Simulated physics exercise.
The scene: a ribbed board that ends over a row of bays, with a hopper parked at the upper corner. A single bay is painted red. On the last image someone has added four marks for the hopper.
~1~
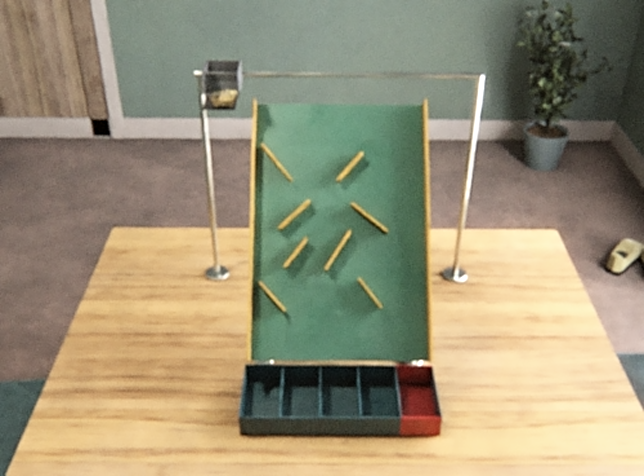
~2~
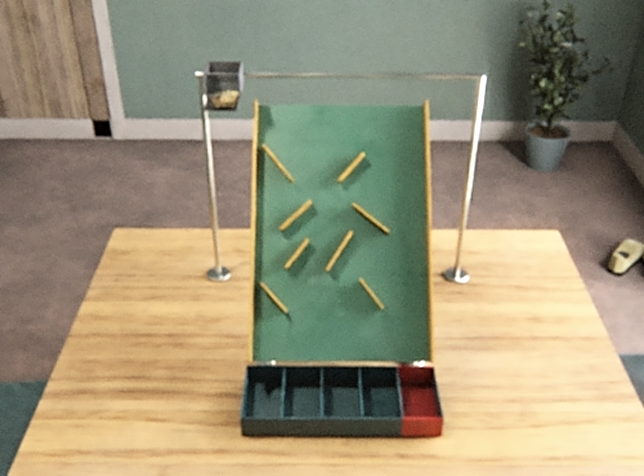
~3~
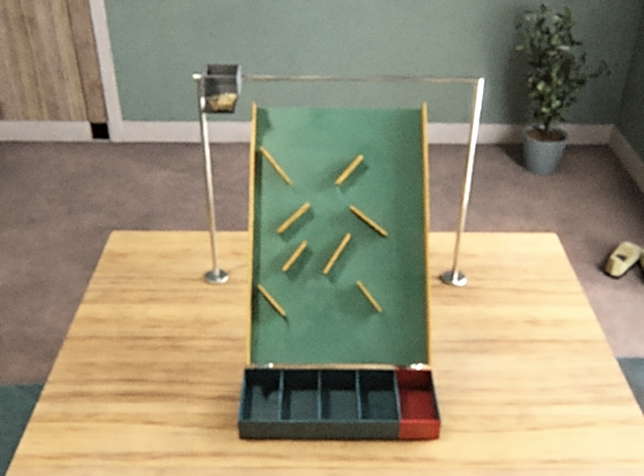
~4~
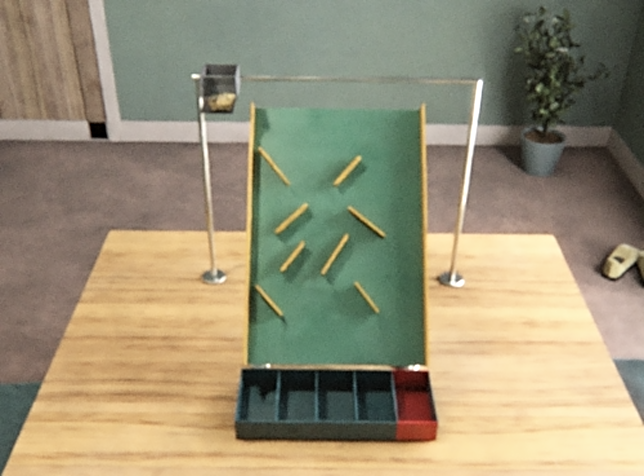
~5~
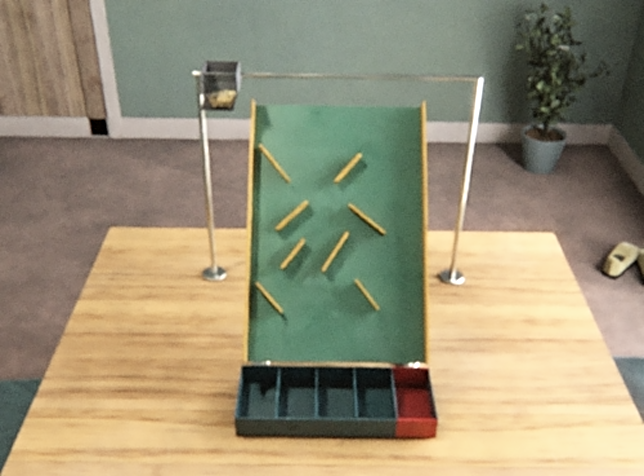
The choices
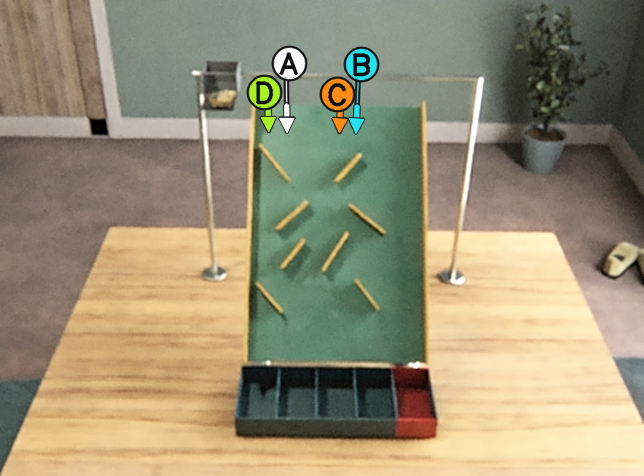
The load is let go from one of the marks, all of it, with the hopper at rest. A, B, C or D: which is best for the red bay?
Take B.
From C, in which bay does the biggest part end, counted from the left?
The second from the left.
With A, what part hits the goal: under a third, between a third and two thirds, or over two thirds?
Under a third.
On the marked copy, mark A meets the board at (286, 127); mark B meets the board at (356, 128); mark C meets the board at (339, 127); mark D meets the board at (268, 126).
If A is chosen, a stray few in the red bay, nearly all in other bays, a small part outside the box.
If B is chosen, about a third in the red bay, about two thirds in other bays, a stray few outside the box.
If C is chosen, a stray few in the red bay, nearly all in other bays, a stray few outside the box.
If D is chosen, a small part in the red bay, nearly all in other bays, a stray few outside the box.
